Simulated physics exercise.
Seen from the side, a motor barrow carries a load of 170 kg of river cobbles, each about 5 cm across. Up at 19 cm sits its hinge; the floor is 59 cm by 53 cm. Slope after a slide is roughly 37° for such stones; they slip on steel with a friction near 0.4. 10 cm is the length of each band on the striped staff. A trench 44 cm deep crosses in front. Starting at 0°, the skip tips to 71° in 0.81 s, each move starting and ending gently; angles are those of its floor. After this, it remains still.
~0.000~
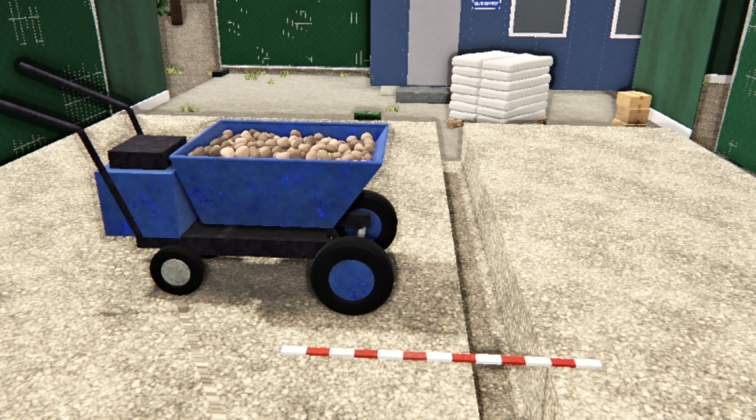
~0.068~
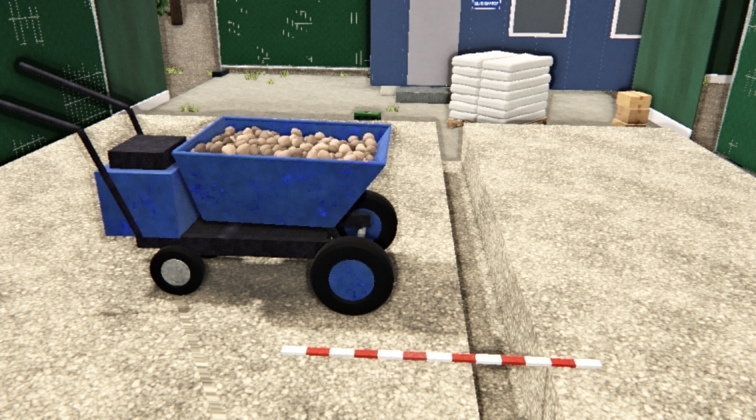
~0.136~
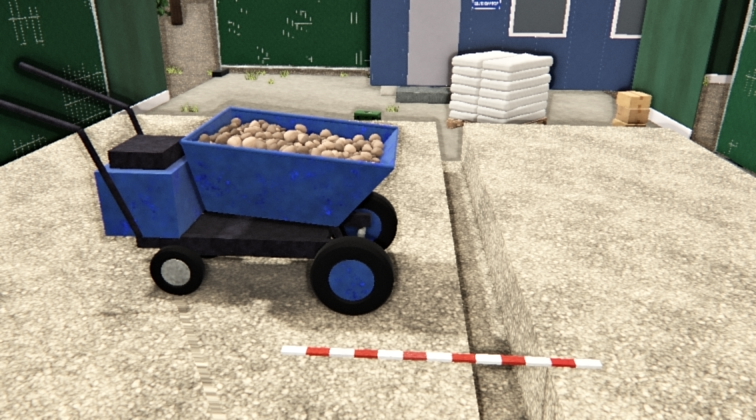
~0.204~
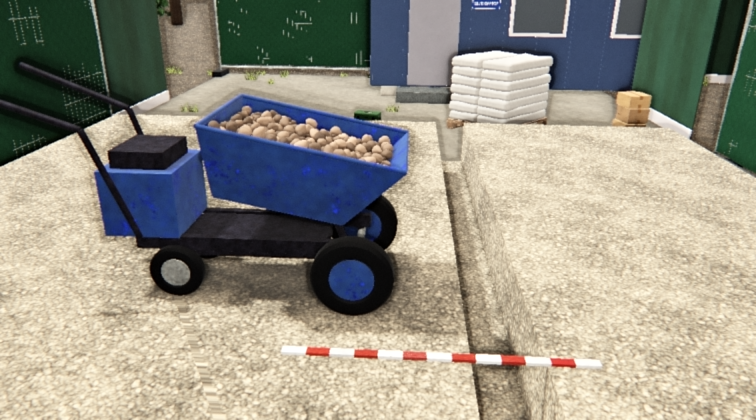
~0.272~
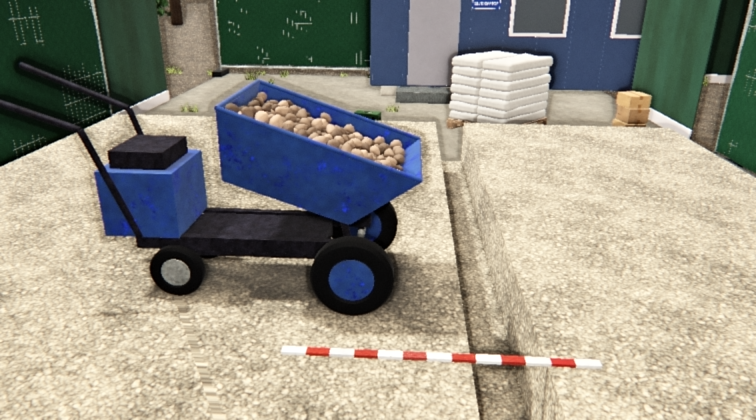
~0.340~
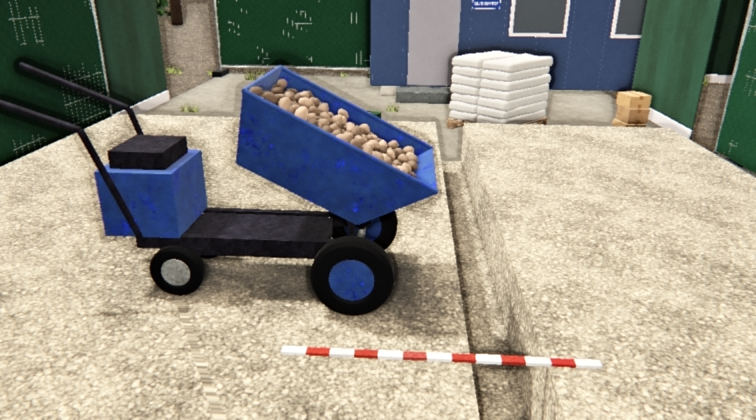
In a pale, gritty yard with green walls and a blue building behind, a motor barrow is seen from the side. Its blue skip holds brown rounded stones, with black handles at left, a narrow trench and red-and-white striped pole at right, and white stacked bags behind. The skip tilts steadily, its left end rising and its lip shifting right and down, while the barrow and camera stay still.
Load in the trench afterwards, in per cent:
59 %.
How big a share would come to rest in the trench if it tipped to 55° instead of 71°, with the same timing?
In that case near 30 per cent.
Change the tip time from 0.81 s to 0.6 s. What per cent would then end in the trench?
That works out at about 45 in a hundred.
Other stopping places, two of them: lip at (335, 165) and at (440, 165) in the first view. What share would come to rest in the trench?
85 and 20 %.
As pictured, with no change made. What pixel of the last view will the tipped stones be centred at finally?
Middle at around (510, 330), I'd say.
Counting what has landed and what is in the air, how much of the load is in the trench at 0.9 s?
Around 20 per cent of it, at that instant.
After 0.6 s the floor is at 60°; 100 % in the skip; the foremost stones are at (465, 224).
After 0.9 s the floor is at 71°; 71 % in the skip, 19 % in the trench, 10 % past the trench; the foremost stones are at (565, 300).
After 1.3 s the floor is at 71°; 28 % in the skip, 32 % in the trench, 41 % past the trench; the foremost stones are at (710, 290).
After 3.2 s the floor is at 71°; 0 % in the skip, 59 % in the trench, 41 % past the trench; the foremost stones are past the picture's edge.
